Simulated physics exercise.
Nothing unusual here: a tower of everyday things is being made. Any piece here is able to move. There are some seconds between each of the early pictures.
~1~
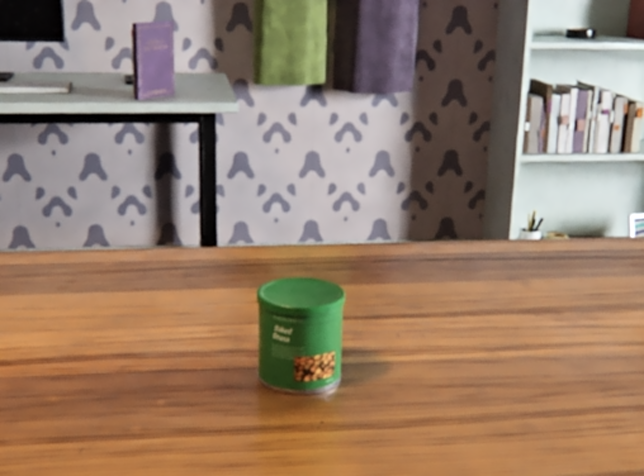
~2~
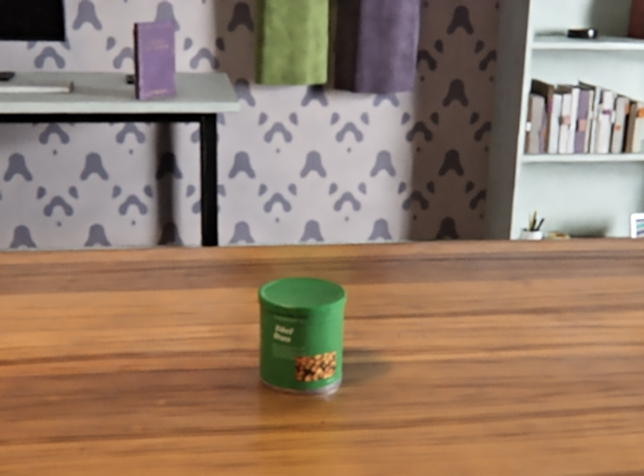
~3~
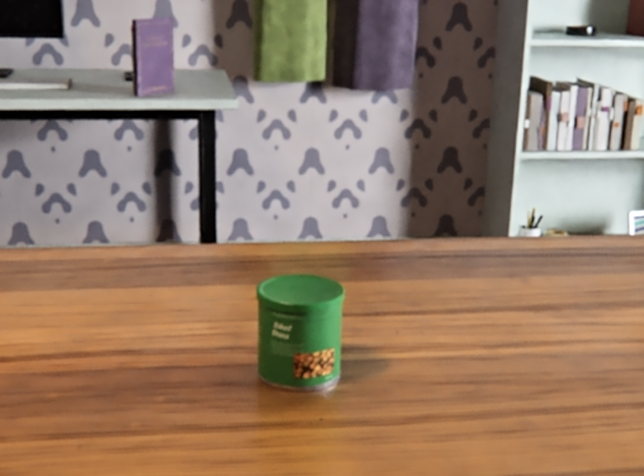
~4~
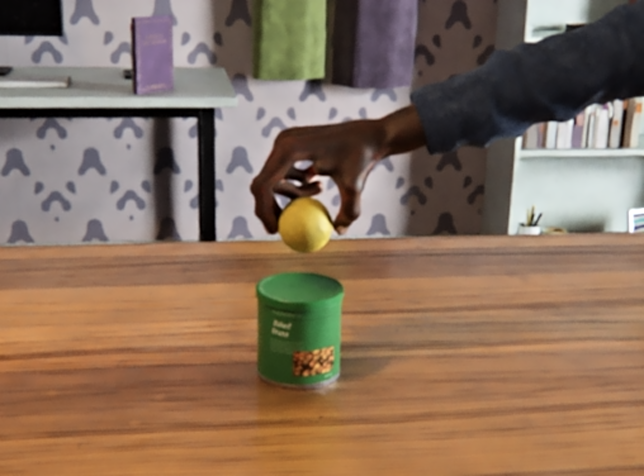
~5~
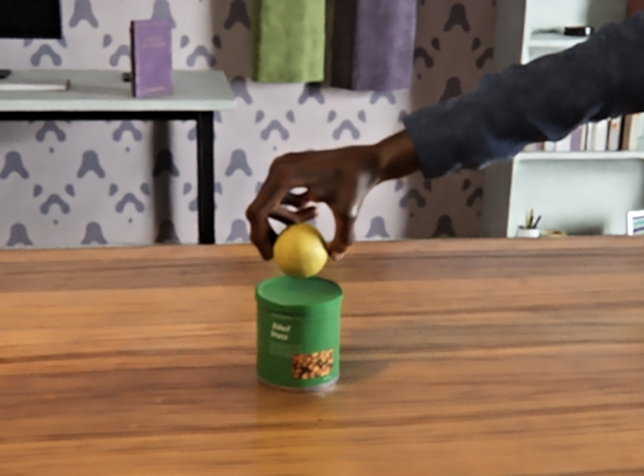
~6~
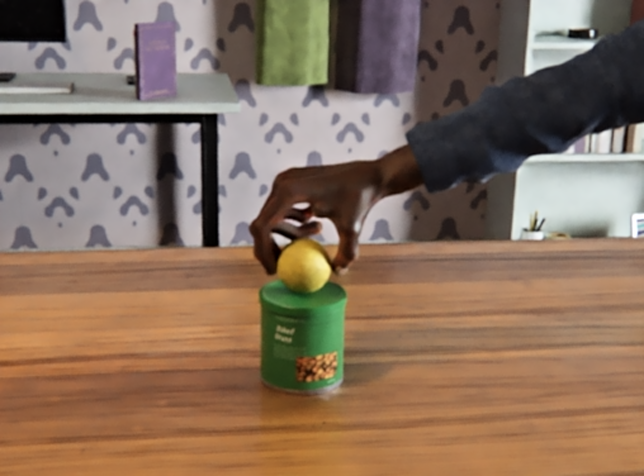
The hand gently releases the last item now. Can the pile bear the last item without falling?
I predict no tumble.
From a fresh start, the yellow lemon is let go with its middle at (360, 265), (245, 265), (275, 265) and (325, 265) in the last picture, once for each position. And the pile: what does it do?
The pile collapses the first time, collapses the second time, remains standing the third time and remains standing the fourth time.
Then, 0.20 s past the last view, nothing moves.
Then, 0.60 s past the last view, yellow lemon resting near (304, 266).
Finally, both still in place. Final places as the last picture's camera would see them, yellow lemon near (304, 266). The pile holds.
